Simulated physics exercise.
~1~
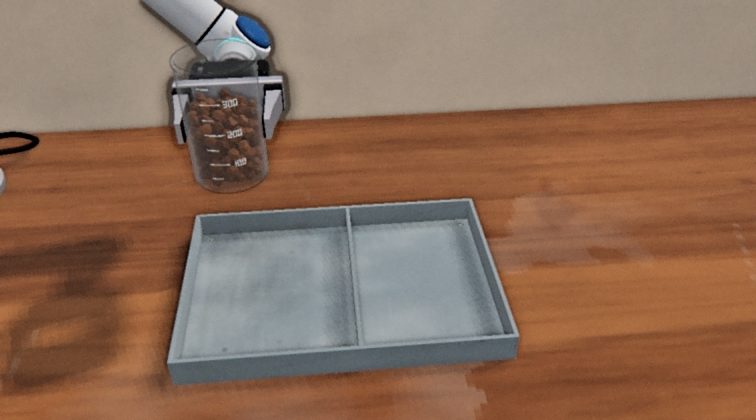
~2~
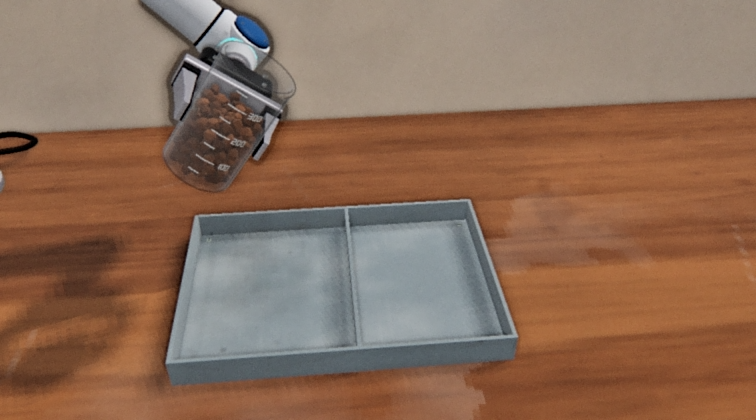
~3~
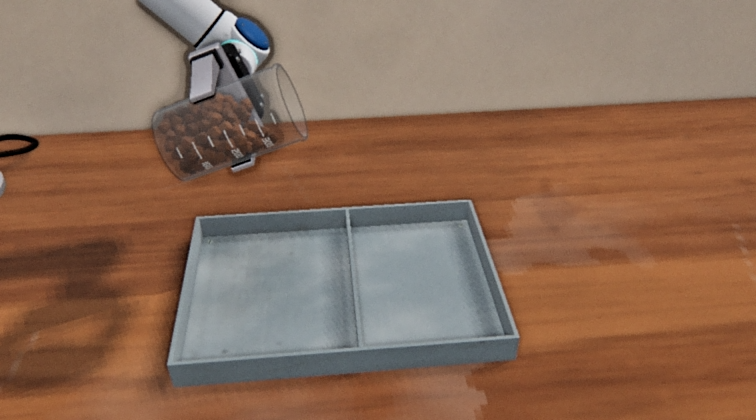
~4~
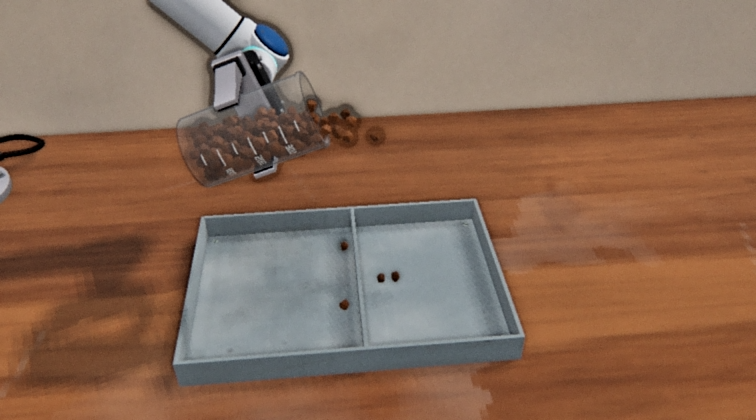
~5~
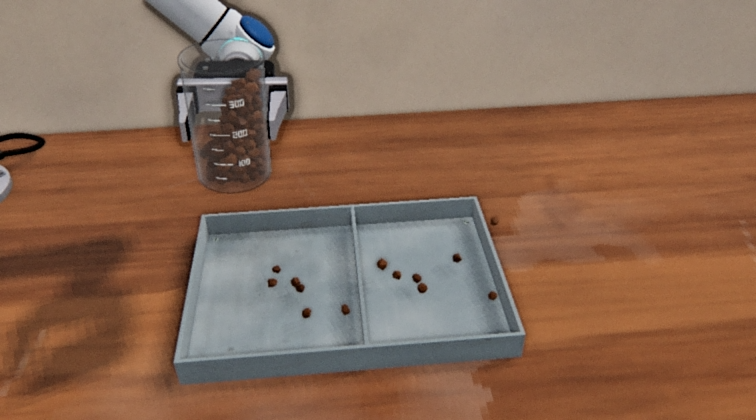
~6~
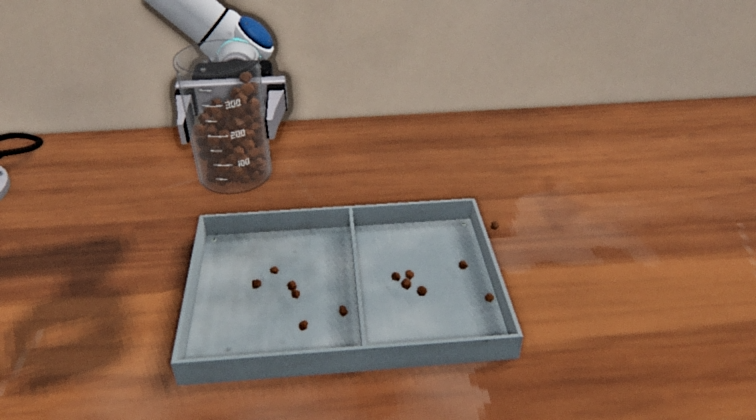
A robot arm tips a clear tumbler, spills some brown pellets around a divided tray, and rights it.
